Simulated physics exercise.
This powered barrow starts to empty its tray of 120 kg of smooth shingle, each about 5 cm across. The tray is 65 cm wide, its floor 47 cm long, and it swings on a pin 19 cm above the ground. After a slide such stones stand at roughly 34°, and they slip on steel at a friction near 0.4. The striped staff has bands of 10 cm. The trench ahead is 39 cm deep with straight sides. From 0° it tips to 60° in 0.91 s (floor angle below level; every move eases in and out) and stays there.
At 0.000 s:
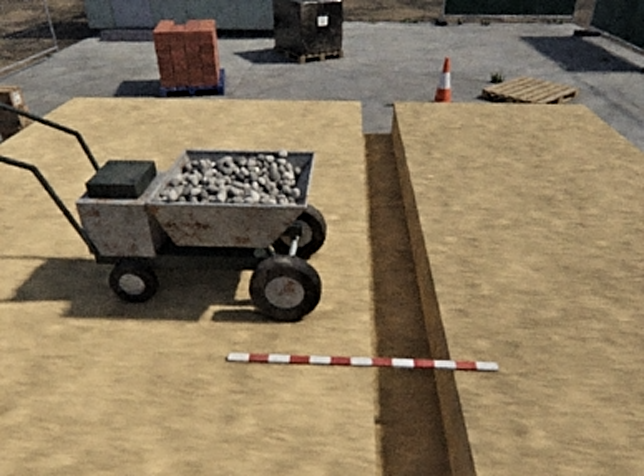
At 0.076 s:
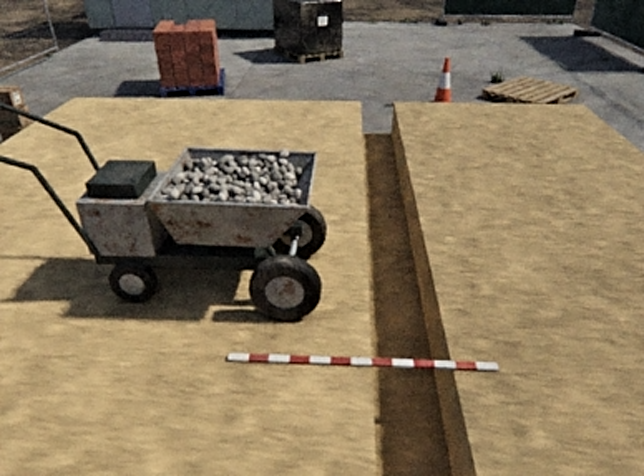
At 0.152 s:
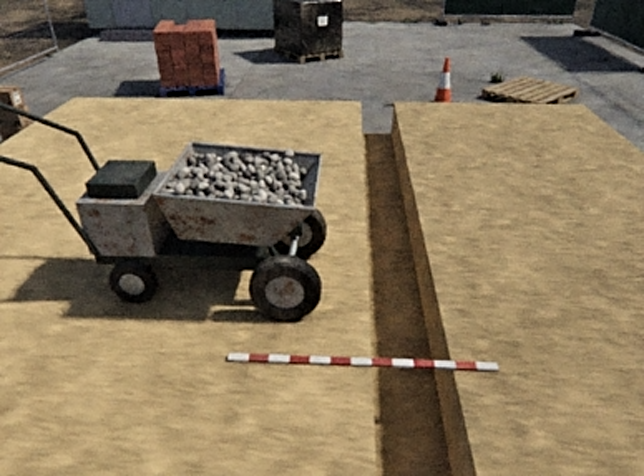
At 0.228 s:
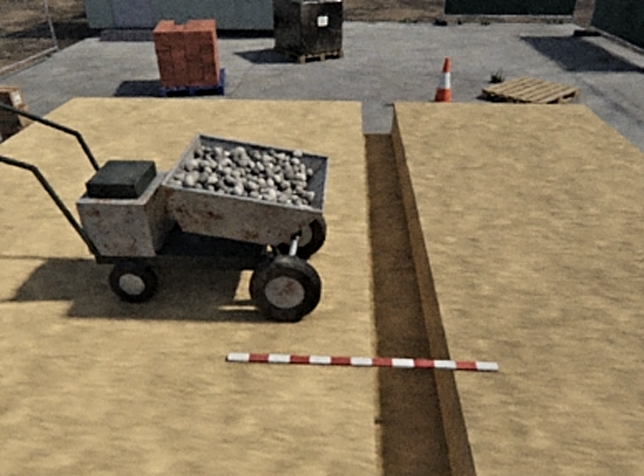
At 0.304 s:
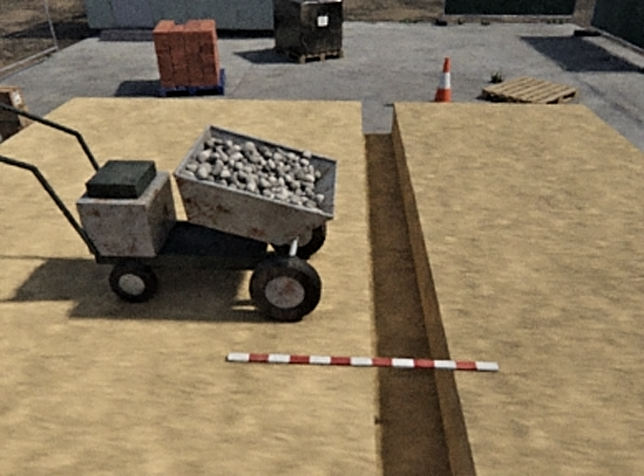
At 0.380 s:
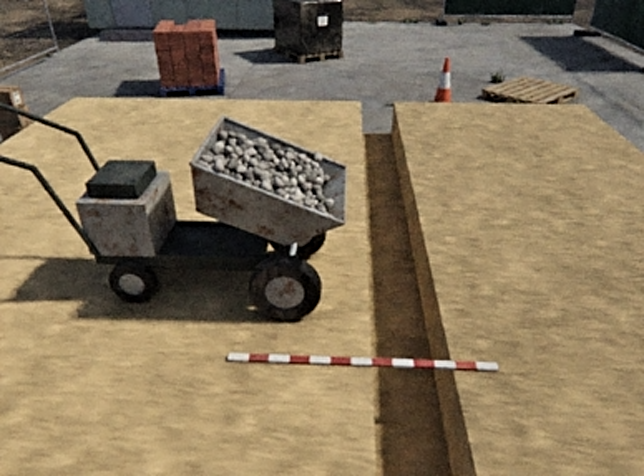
The clip shows a grey powered barrow loaded with smooth stones standing left of a straight trench, near a red-and-white striped staff, as its tray gradually tilts toward the right, the rear edge rising while the wheels stay still.
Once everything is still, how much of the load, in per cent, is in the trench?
Some 71 per cent of it.
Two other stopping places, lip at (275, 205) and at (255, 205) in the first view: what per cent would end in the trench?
First some 85, then 70 per cent.
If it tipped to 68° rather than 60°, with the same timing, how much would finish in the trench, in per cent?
Then about 75 per cent.
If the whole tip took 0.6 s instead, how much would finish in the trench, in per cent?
Then about 60 per cent.
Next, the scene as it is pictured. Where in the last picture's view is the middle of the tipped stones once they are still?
Around (408, 326).
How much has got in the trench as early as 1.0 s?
Some 25 per cent.
After 0.7 s the floor is at 50°; 100 % in the tray; the foremost stones are at (367, 214).
After 1.0 s the floor is at 60°; 73 % in the tray, 26 % in the trench; the foremost stones are at (437, 273).
After 1.4 s the floor is at 60°; 39 % in the tray, 42 % in the trench, 19 % past the trench; the foremost stones are at (533, 299).
After 3.3 s the floor is at 60°; 10 % in the tray, 71 % in the trench, 20 % past the trench; the foremost stones are at (637, 310).
